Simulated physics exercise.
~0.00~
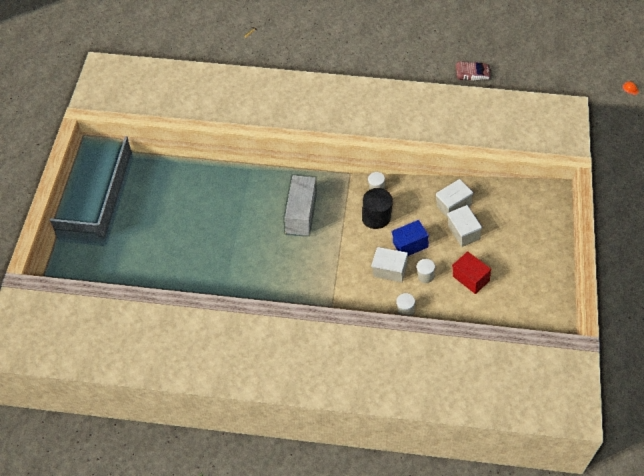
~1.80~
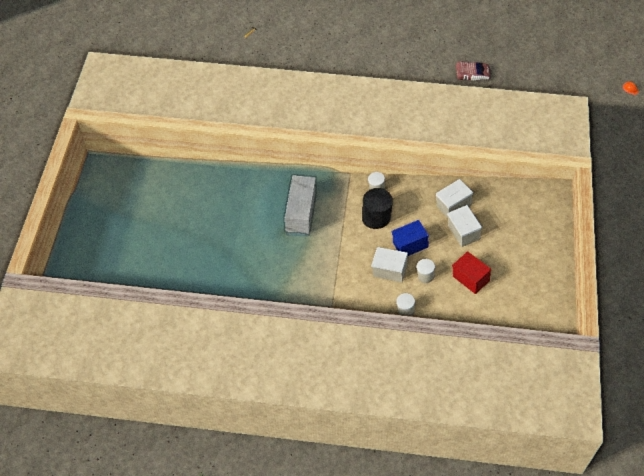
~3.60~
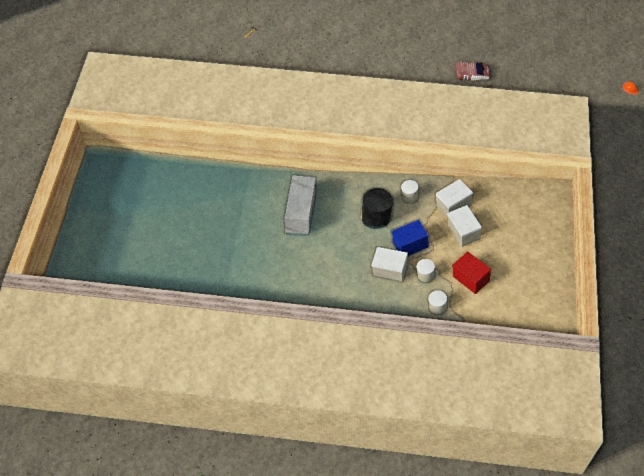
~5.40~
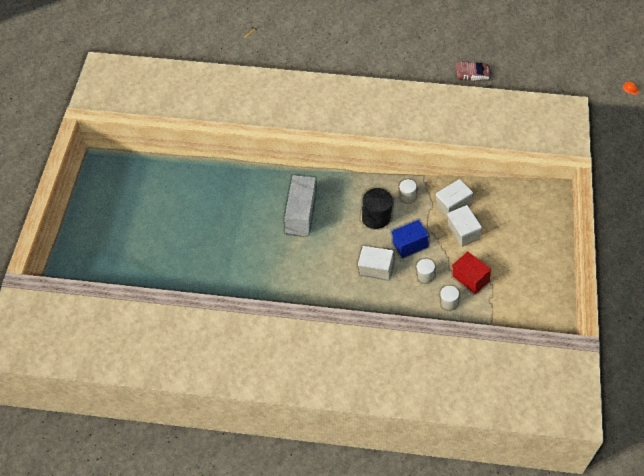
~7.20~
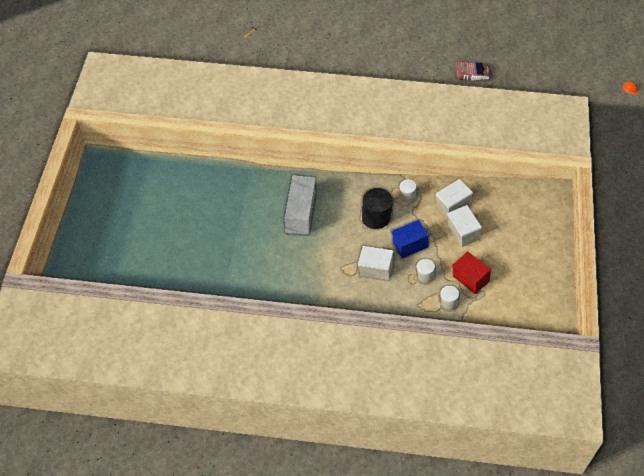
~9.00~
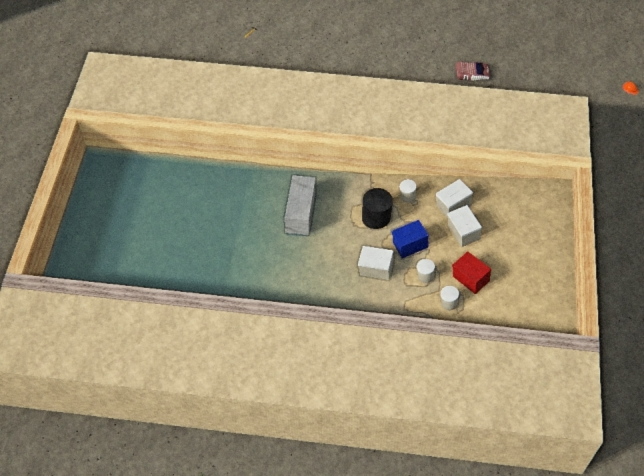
Blue-green water stands in the left part of a timber-walled sandy basin, seen from high above, with a boarded-off pool in the far left corner. A grey block sits at the water's edge, and a black cylinder, a blue chest, a red chest, white boxes and white pails stand on the sand to the right. The boarding vanishes and the water surges right past the grey block, shifting two pails to the right. As it draws back, a white box slides slightly left and one pail edges farther right. The water settles near the block, leaving the chests aground and wet traces on the sand.
